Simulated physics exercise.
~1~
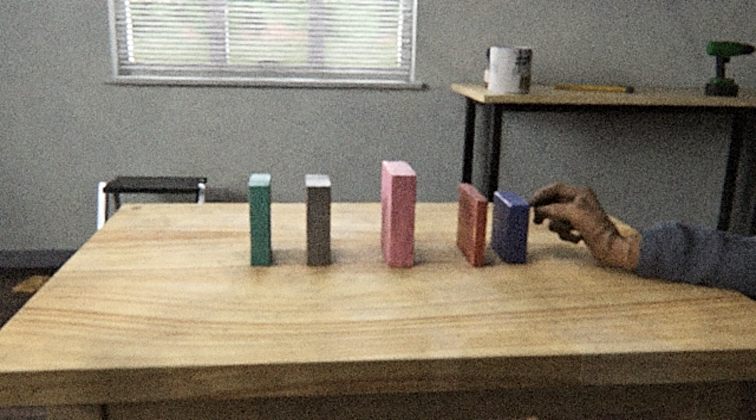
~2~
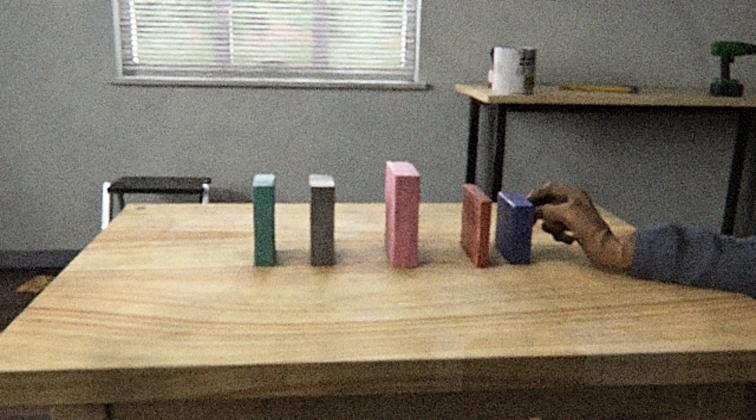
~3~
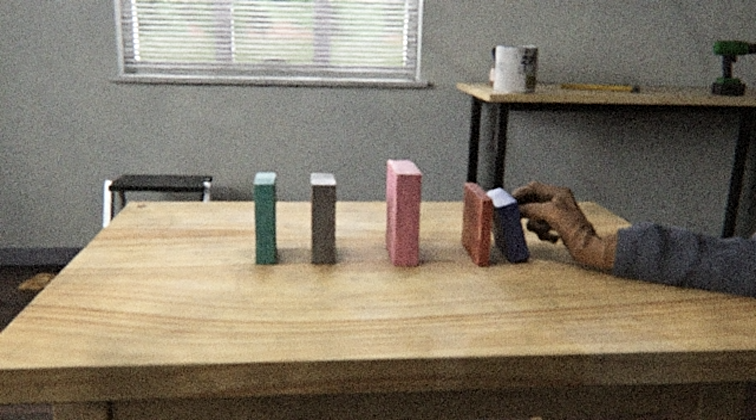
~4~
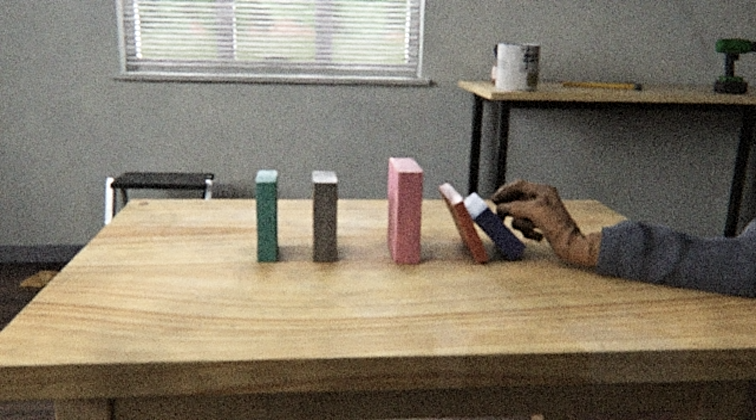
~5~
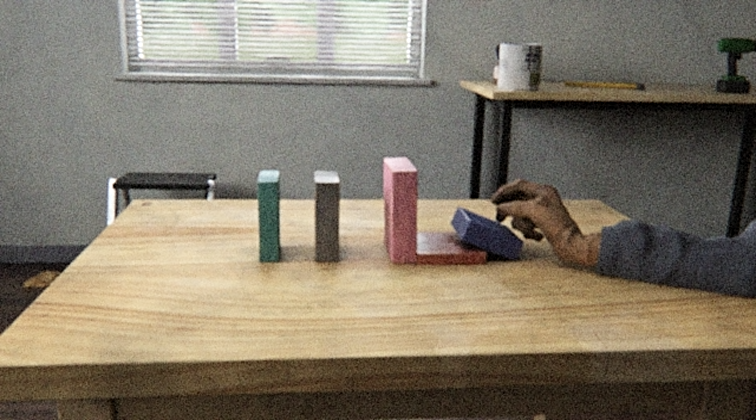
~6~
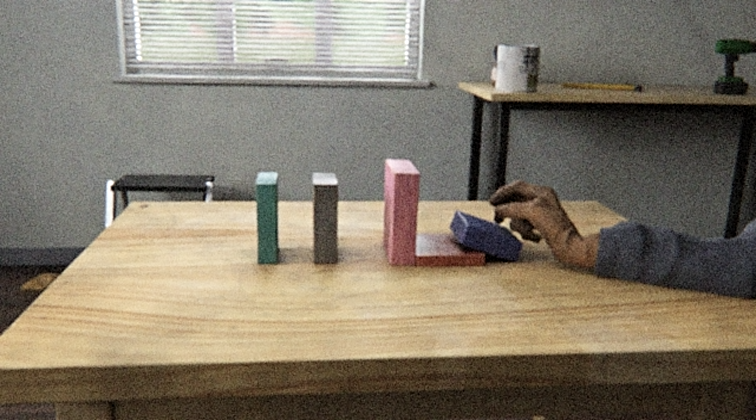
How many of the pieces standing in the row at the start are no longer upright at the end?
Two of the five pieces are down at the end, the red board and the blue board.
